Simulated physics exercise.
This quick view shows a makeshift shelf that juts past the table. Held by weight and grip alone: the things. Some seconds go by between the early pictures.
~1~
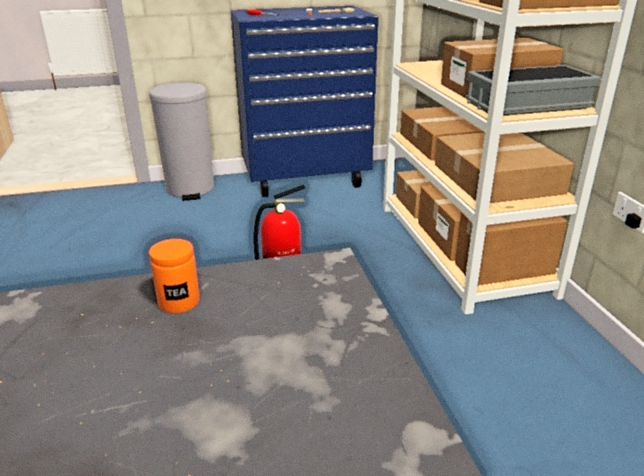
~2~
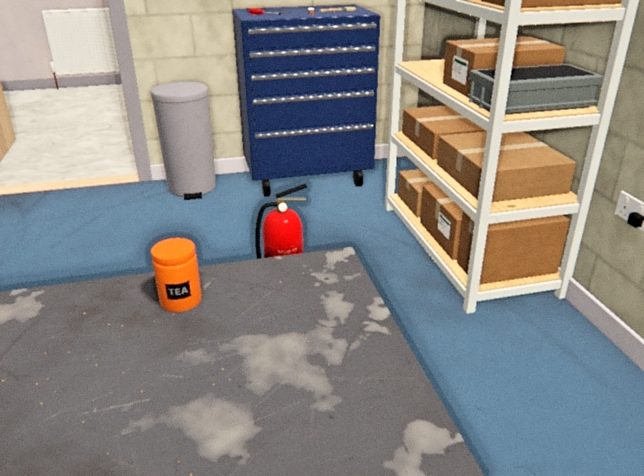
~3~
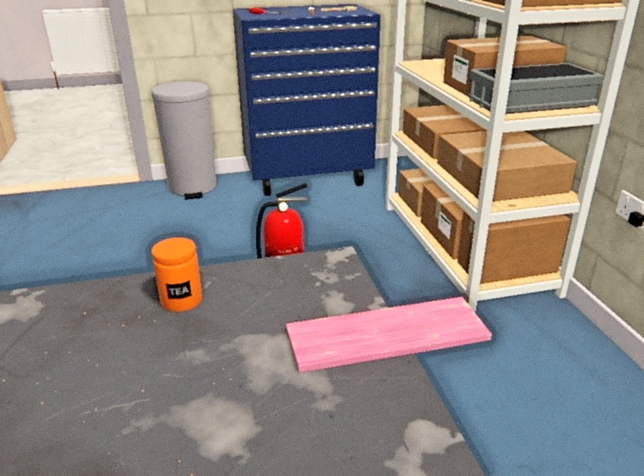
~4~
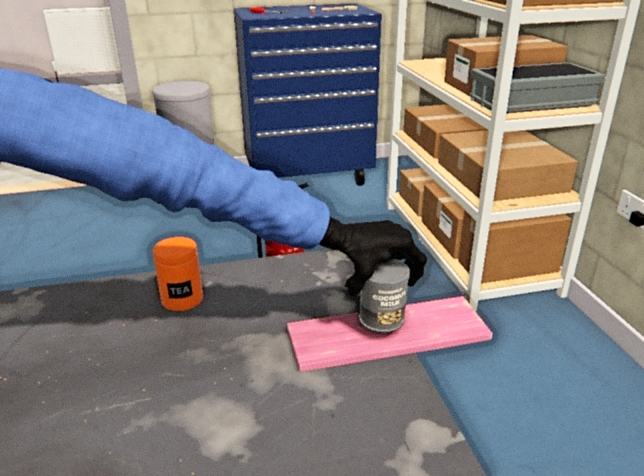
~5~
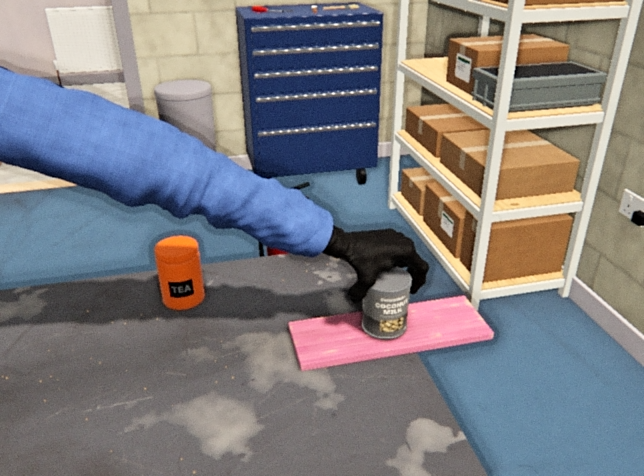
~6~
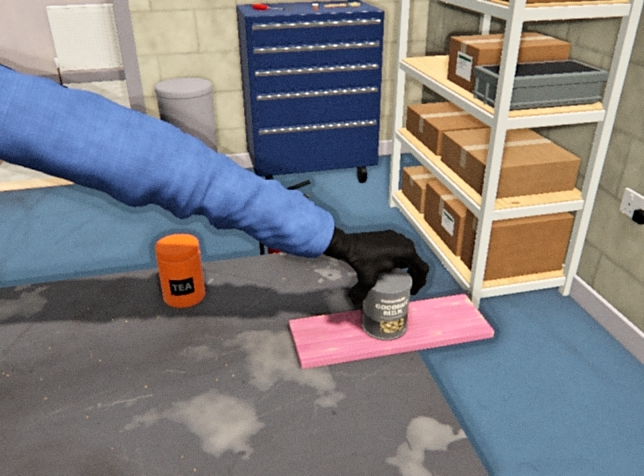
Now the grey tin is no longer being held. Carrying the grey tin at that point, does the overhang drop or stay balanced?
Stable.
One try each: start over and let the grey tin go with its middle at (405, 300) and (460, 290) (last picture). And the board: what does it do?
First case: It stays put; second case: It topples.
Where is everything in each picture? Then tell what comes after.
In the first frame, the last thing is not in view yet.
In the second frame, the last thing is not in view yet.
In the third frame, the last thing is not in view yet; pink board (387, 332).
In the fourth frame, on its way; grey tin (384, 295); pink board (388, 331).
In the fifth frame, set down, still held; grey tin (386, 302); pink board (389, 330).
In the sixth frame, set down, still held; grey tin (386, 303); pink board (390, 329).
Then, 0.80 s on from there, no change.
Then, 1.70 s on from there, grey tin resting near (386, 303).
In the end, all 3 unmoved. At the end, from the last picture's camera, grey tin near (386, 303). The board holds.
